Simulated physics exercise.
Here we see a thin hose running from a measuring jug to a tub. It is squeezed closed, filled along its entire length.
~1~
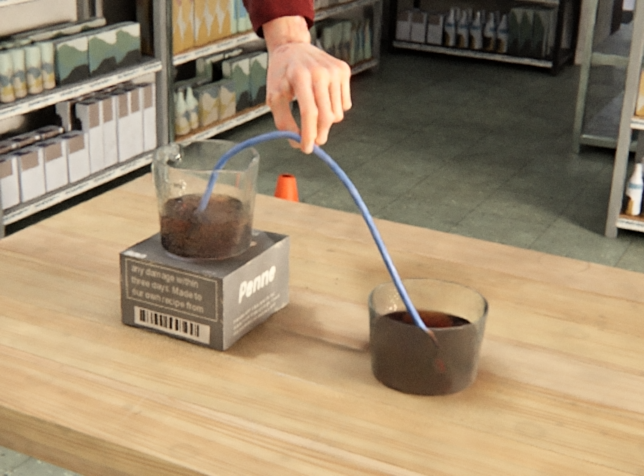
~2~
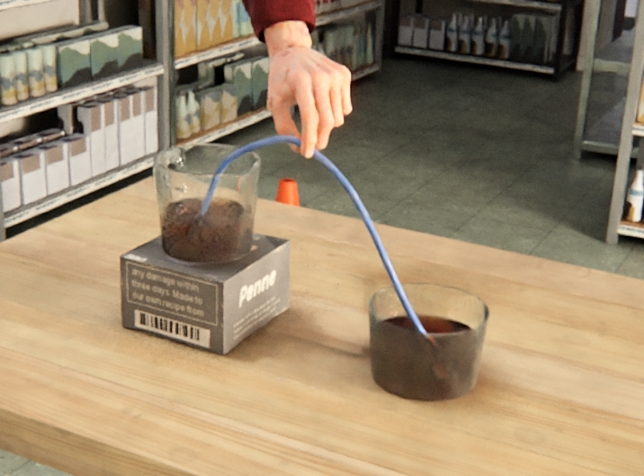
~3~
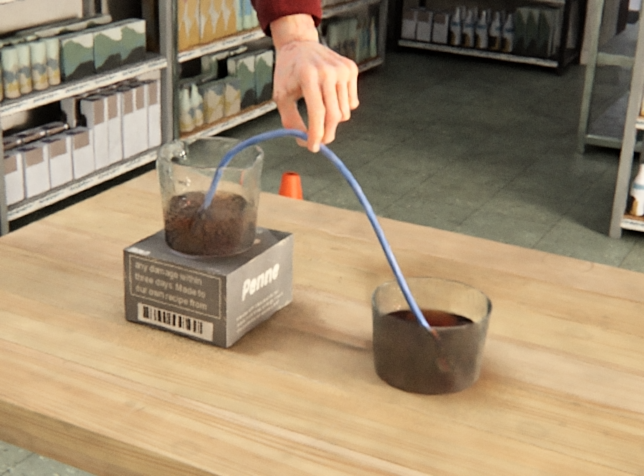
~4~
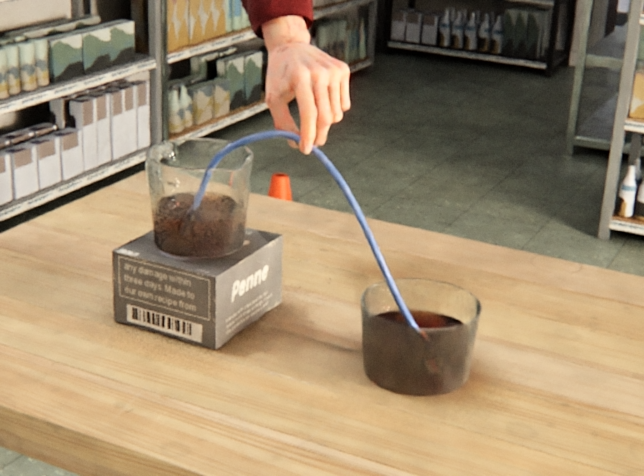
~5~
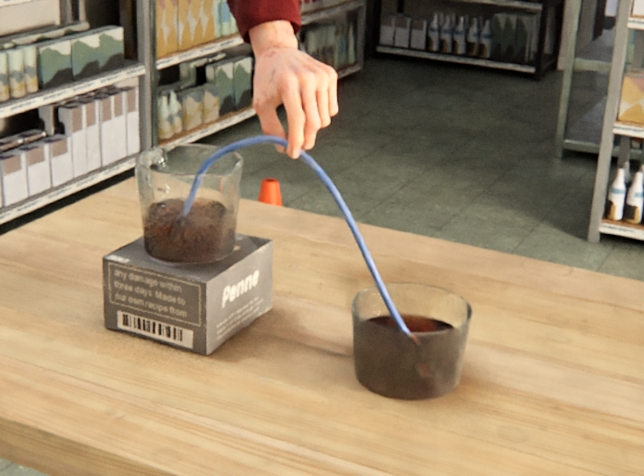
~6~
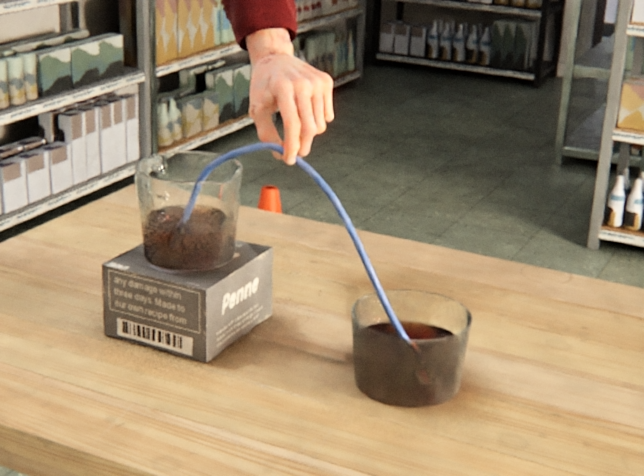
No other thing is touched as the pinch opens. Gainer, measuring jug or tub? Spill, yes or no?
Flow - the right one, taker - no.
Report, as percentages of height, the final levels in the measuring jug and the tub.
It works out to around 15 per cent and then around 75 per cent.
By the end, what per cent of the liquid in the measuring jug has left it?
About 65 %.
Shortly, the measuring jug is about a quarter full; the tub is about two thirds full.
At the finish, the measuring jug is nearly empty; the tub is about three quarters full.
